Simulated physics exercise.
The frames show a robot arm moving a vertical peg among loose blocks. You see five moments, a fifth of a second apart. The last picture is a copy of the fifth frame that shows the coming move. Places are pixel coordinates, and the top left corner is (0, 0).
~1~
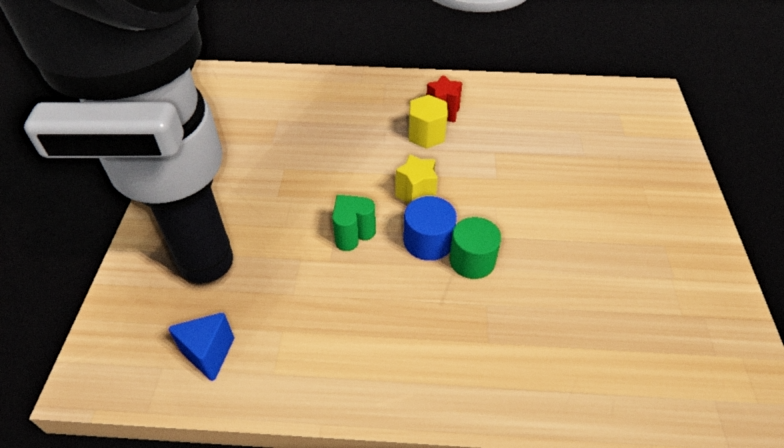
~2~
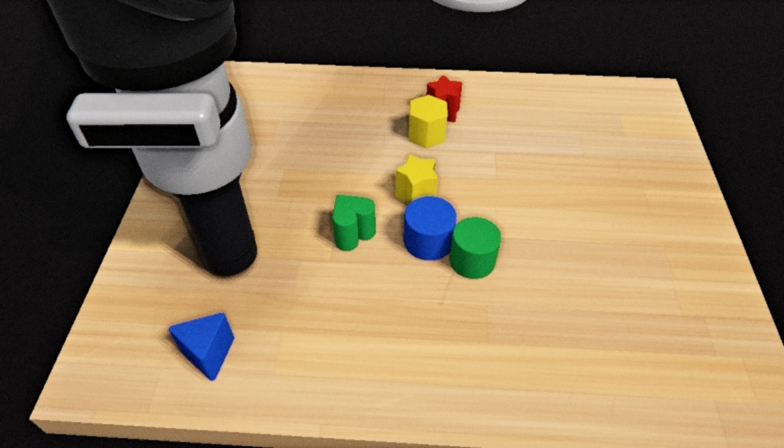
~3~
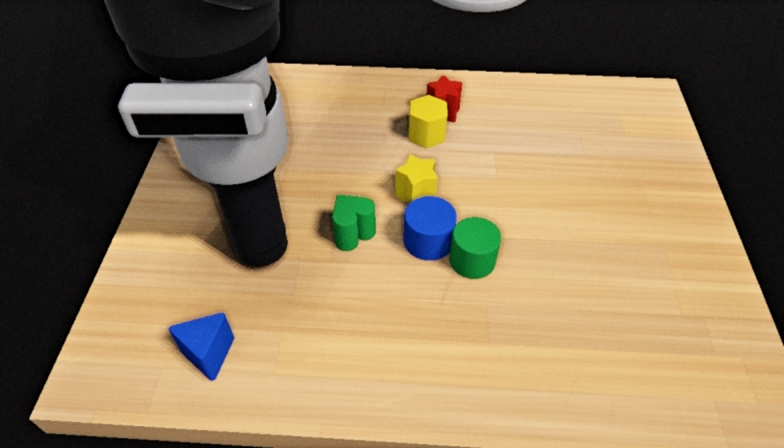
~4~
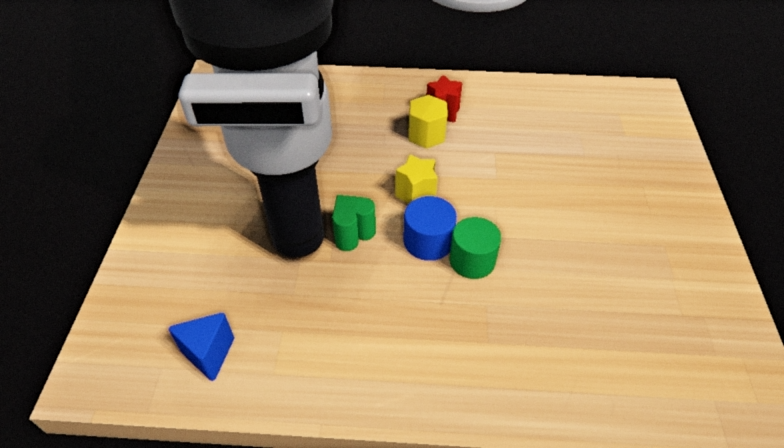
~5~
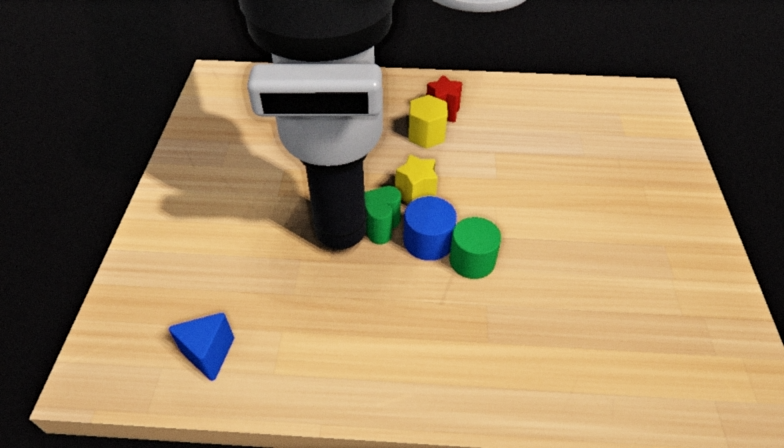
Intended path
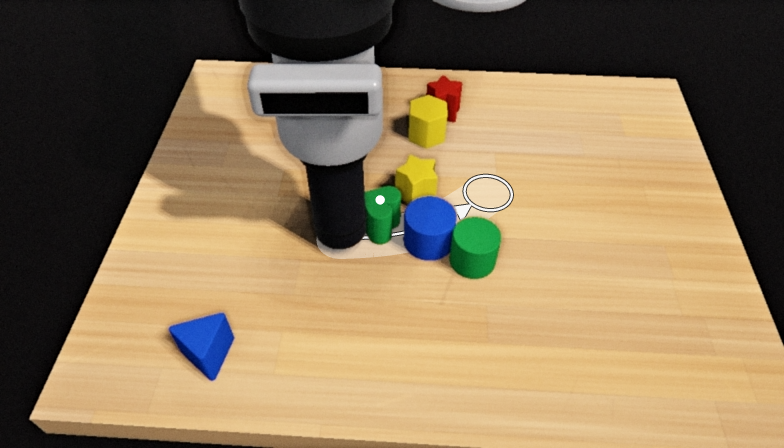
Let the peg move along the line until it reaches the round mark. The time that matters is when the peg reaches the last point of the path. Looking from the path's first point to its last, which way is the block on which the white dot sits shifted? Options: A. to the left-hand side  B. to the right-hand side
The answer is A.
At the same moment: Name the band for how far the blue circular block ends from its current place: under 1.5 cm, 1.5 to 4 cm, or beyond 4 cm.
It goes beyond 4 cm.
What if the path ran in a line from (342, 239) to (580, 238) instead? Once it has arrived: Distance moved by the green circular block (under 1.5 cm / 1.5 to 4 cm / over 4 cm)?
My answer is that it shifts 1.5 to 4 cm.
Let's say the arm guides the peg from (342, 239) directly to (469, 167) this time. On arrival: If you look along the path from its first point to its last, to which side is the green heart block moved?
It gets pushed right.
The line goes from (342, 239) through (398, 234) and (449, 218) to (488, 193); the dot is on the green heart block.
The first path, step by step. One third of the way, peg at (399, 225); green heart block at (425, 182), turned 25° anticlockwise; yellow star at (430, 155), turned 45° anticlockwise; blue circular block at (457, 211); green circular block at (491, 242).
Two thirds of the way, peg at (450, 209); green heart block at (461, 161), turned 65° anticlockwise; yellow star at (435, 142), turned 95° anticlockwise; blue circular block at (501, 207); green circular block at (501, 247).
At the end, peg at (490, 184); green heart block at (476, 139), turned 85° anticlockwise; yellow star at (435, 140), turned 110° anticlockwise; blue circular block at (513, 207); green circular block at (501, 247).
